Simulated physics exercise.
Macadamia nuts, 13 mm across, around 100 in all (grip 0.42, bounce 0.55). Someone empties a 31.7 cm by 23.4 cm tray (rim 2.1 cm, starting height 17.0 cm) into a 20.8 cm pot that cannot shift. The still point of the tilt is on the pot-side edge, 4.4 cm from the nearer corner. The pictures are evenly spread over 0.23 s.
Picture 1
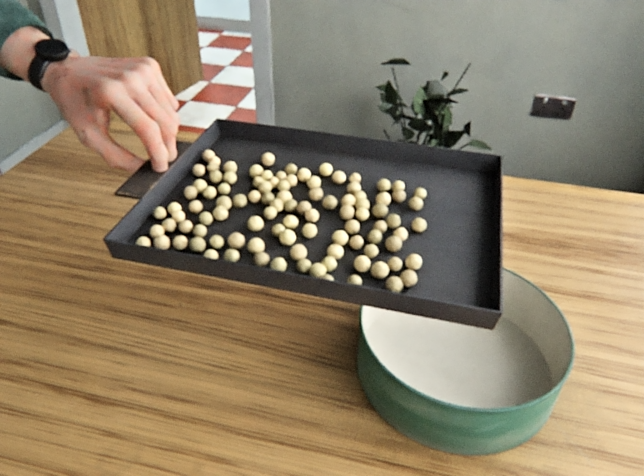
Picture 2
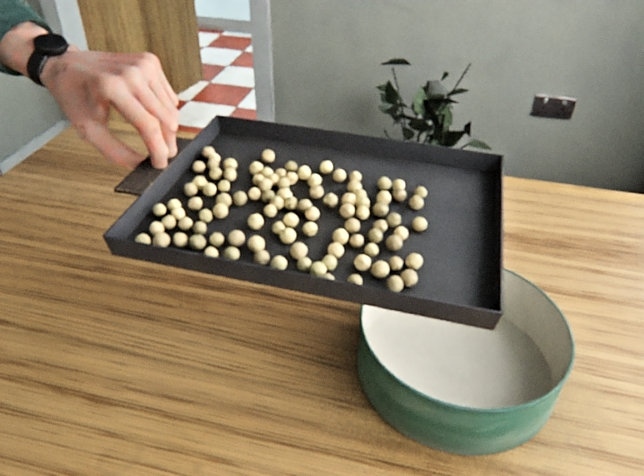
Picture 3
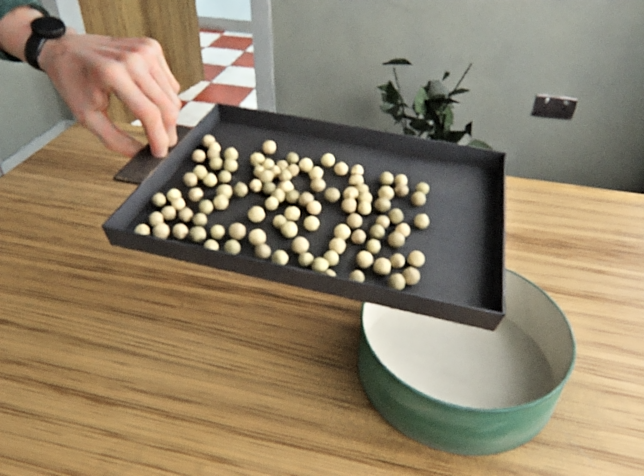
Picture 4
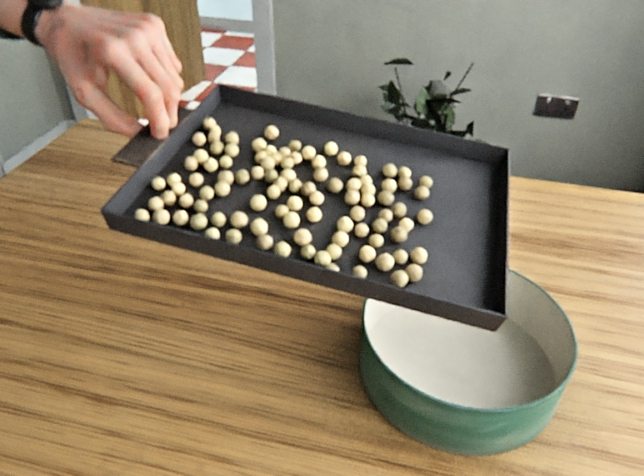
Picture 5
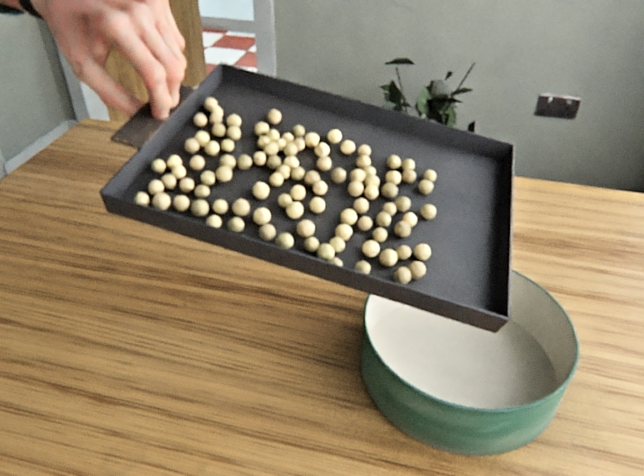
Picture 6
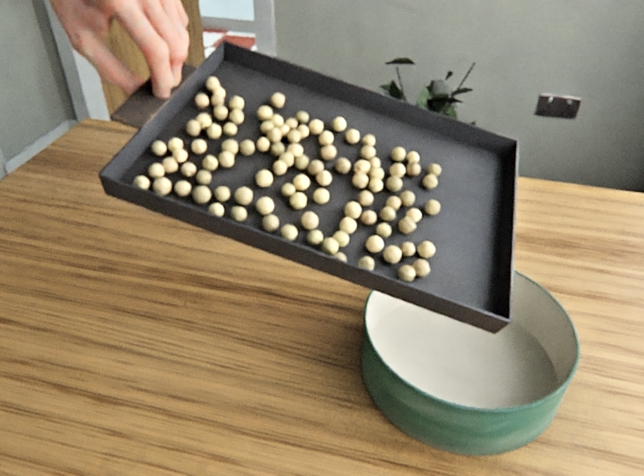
The video shows a hand steadily raising the left end of a dark rectangular tray of small round pale nuts, tilting it down toward the right above a green pot on a wooden table, while the nuts shift very little.
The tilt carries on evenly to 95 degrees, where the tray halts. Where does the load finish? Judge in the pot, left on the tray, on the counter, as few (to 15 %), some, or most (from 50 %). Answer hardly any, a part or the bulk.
In the pot: A part; left on the tray: Hardly any; on the counter: The bulk.
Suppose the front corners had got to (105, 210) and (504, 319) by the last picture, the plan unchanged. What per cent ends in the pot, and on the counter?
Pot 0, counter 100.
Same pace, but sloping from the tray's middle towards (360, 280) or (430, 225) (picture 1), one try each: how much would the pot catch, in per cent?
About 5 and 65 per cent.
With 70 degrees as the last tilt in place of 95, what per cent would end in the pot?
In that case some 0 per cent.
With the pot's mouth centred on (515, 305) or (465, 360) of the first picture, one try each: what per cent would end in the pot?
About 15 and 85 per cent.
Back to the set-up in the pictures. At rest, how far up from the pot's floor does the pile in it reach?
About 1.5 cm.
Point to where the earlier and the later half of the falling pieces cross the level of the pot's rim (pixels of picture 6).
First near (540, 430), later near (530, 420).
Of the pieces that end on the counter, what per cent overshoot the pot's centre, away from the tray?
Roughly 90 per cent.
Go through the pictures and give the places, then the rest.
The first picture shows tray tilt 0 degrees, front corners at (108, 238) and (498, 309); middle of the pieces at (291, 205); pot at (464, 322).
The second picture shows tray tilt 1 degrees, front corners at (107, 235) and (499, 310); middle of the pieces at (291, 203).
The third picture shows tray tilt 3 degrees, front corners at (107, 225) and (501, 311), lowest corner right front; middle of the pieces at (292, 196).
The fourth picture shows tray tilt 7 degrees, front corners at (105, 209) and (503, 313), lowest corner right front; middle of the pieces at (295, 185).
The fifth picture shows tray tilt 11 degrees, front corners at (105, 191) and (506, 315), lowest corner right front; middle of the pieces at (298, 174).
The sixth picture shows tray tilt 15 degrees, front corners at (104, 173) and (507, 317), lowest corner right front; middle of the pieces at (301, 162); pot at (469, 321).
Then, 0.44 s after the last picture, tilt 53 degrees; the tray holds 100 %, the pot 0 %.
Then, 0.73 s after the last picture, tilt 79 degrees; the tray holds 75 %, the pot 0 %.
Then, 1.12 s after the last picture, tilt 95 degrees; the tray holds 20 %, the pot 10 %.
In the end, pot 20 %, tray 0 %, counter 80 %.
